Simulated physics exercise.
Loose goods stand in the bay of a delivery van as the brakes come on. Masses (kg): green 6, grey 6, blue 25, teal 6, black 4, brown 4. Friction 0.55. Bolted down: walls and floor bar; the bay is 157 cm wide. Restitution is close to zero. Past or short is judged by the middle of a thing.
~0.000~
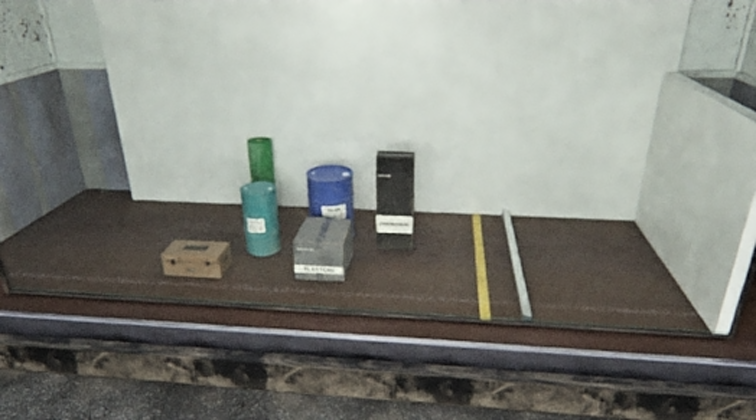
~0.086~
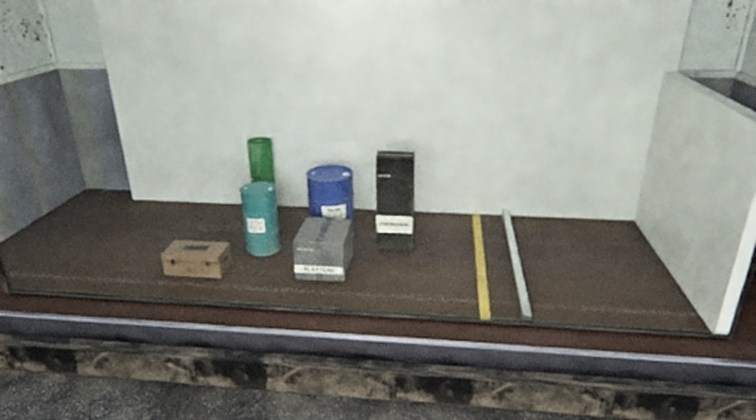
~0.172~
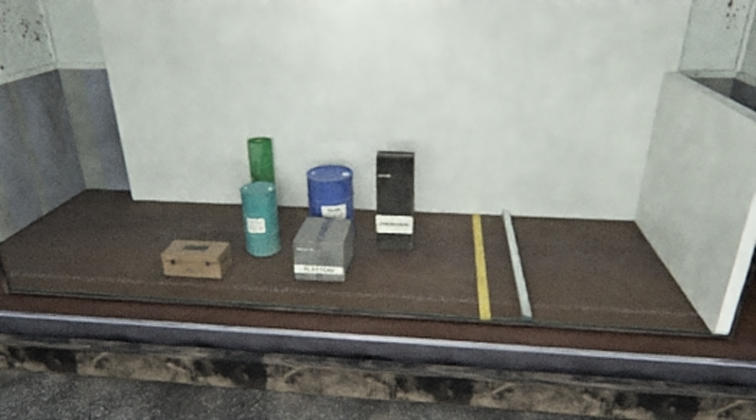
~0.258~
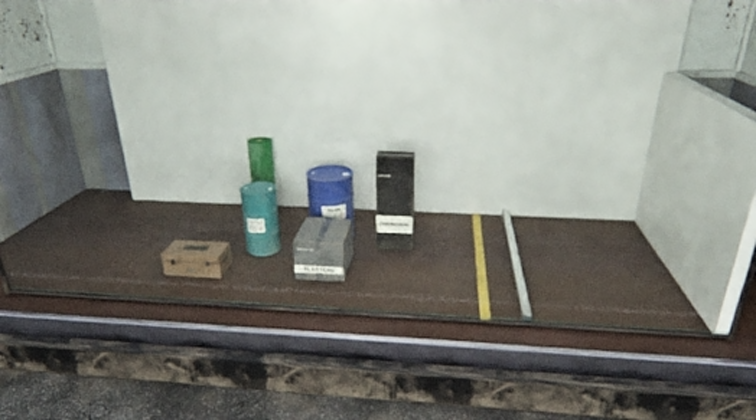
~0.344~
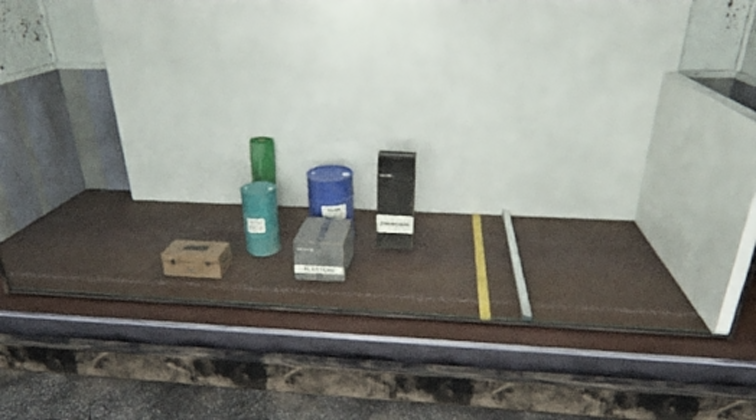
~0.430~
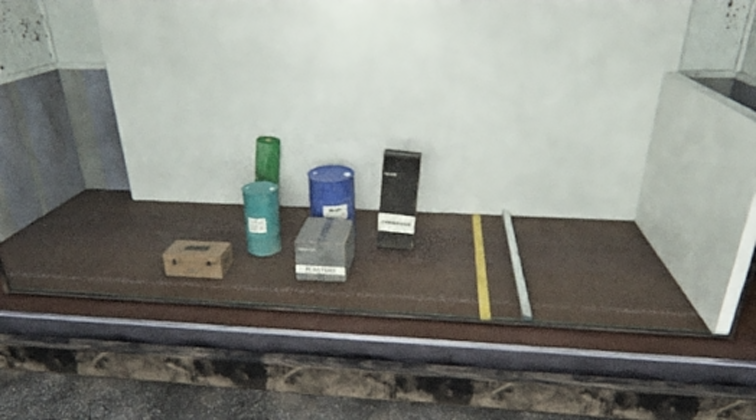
The tall black box and the green cylinder lean slightly right while other goods barely move.
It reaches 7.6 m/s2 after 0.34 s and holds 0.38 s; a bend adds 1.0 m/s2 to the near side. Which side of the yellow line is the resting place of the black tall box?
In the end the black tall box crosses the yellow line.
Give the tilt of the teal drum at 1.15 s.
About 90°.
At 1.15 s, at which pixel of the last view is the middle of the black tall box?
Around (507, 229).
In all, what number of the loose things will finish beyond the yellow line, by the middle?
In all, 1.
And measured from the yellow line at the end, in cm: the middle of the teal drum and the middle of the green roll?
Teal drum 100 short, green roll 80 short.
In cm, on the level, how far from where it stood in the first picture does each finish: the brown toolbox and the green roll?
About: Brown toolbox 45, green roll 100.
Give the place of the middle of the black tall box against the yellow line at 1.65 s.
About 15 cm past it.
After 0.75 s the black tall box is 24 cm short of the yellow line, tilted 60°, near (448, 210) in the last picture's view.
After 1.15 s the black tall box is 19 cm past the yellow line, tilted 90°, near (507, 229) in the last picture's view; the brown toolbox 152 cm short of the yellow line, tilted 0°.
After 1.65 s the black tall box is 16 cm past the yellow line, tilted 80°, near (504, 230) in the last picture's view.
Final state at 3.1 s, green roll stops short of the yellow line; grey carton stops short of the yellow line; blue drum stops short of the yellow line; teal drum stops short of the yellow line; black tall box crosses the yellow line; brown toolbox stops short of the yellow line.
